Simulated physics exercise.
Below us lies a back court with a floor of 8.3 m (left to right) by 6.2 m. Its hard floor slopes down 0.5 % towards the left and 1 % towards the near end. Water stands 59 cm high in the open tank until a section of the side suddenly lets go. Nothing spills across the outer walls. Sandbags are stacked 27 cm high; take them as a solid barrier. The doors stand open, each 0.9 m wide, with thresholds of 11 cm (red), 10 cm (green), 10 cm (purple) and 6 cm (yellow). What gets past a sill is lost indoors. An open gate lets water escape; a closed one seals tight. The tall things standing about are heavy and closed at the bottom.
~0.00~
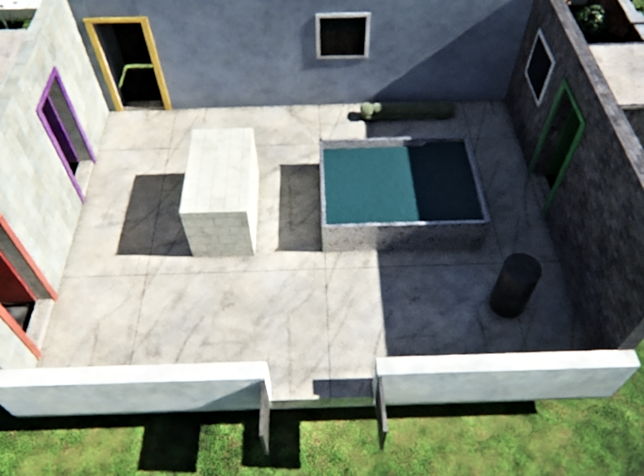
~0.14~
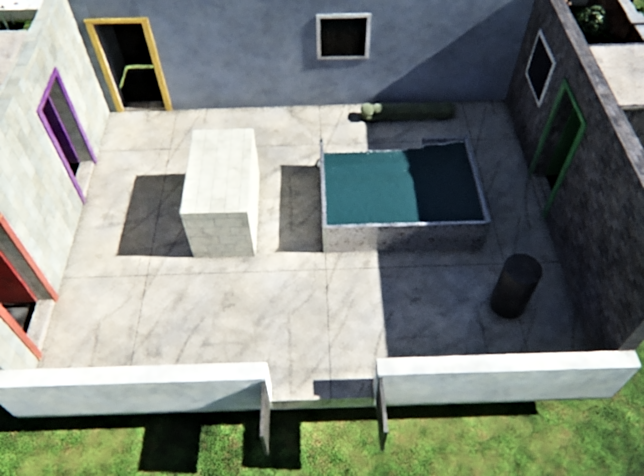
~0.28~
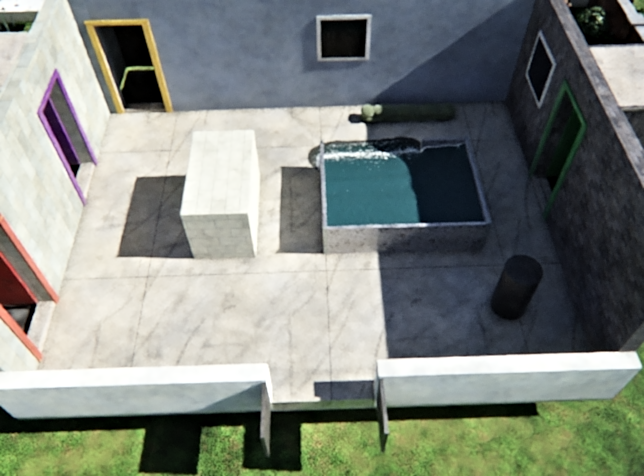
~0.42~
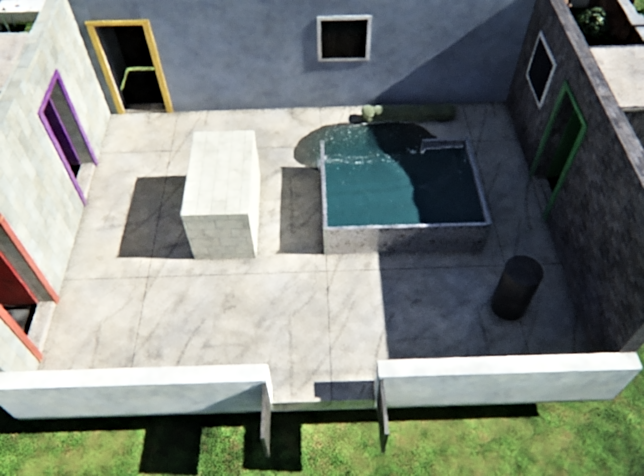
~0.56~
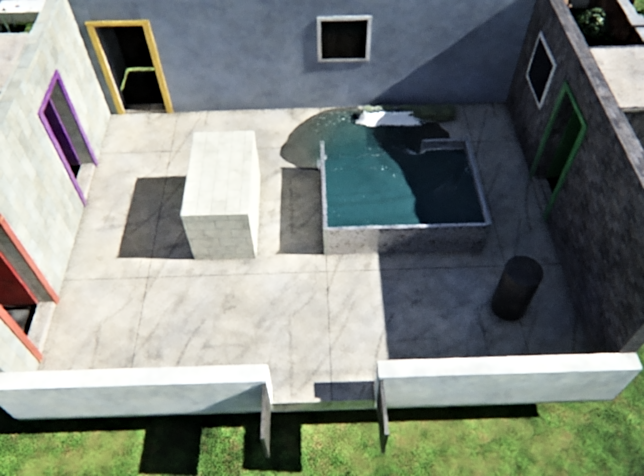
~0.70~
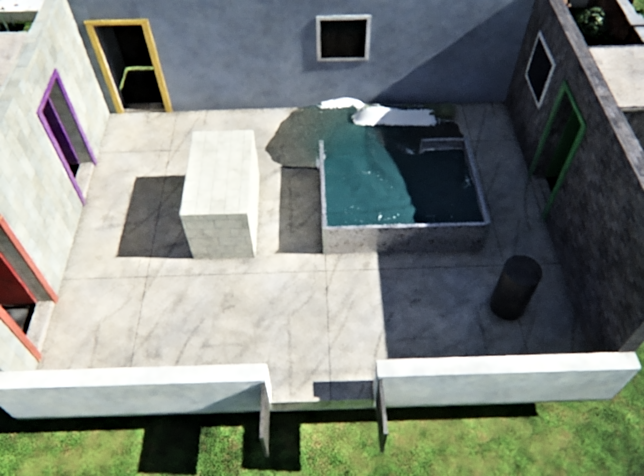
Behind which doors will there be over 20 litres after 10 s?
The water let in: At the red door it stays under the limit; at the green door it keeps below the limit; at the purple door it exceeds the limit; at the yellow door it passes the limit.
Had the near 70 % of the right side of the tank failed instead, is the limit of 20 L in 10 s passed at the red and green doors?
Then: Red under, green over.
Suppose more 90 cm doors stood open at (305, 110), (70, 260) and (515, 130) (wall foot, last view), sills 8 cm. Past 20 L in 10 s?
In that order: Above, below, above.
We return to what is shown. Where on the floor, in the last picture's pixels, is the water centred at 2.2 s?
Around (371, 163).
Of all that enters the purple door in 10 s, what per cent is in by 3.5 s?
About 10 per cent.
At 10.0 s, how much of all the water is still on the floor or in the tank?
About 92 per cent.
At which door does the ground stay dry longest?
The red one.
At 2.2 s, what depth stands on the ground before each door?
In cm: Red 0, green 2, purple 0, yellow 3.
After 1.4 s water covers 15 % of the floor and is deepest (44 cm) near (332, 109); red door not reached, green door not reached, purple door not reached, yellow door not reached.
After 2.2 s water covers 25 % of the floor and is deepest (38 cm) near (332, 109); red door not reached, green door not reached, purple door not reached, yellow door 3 cm at the sill, 0 L in.
After 3.5 s water covers 45 % of the floor and is deepest (27 cm) near (105, 133); red door not reached, green door 10 cm at the sill, 0 L in, purple door 17 cm at the sill, 5 L in, yellow door 6 cm at the sill, 0 L in.
After 6.0 s water covers 75 % of the floor and is deepest (19 cm) near (33, 383); red door 5 cm at the sill, 0 L in, green door 7 cm at the sill, 1 L in, purple door 15 cm at the sill, 52 L in, yellow door 10 cm at the sill, 38 L in.
After 10.0 s water covers 95 % of the floor and is deepest (13 cm) near (30, 394); red door 9 cm at the sill, 0 L in, green door 4 cm at the sill, 1 L in, purple door 8 cm at the sill, 63 L in, yellow door 7 cm at the sill, 73 L in.
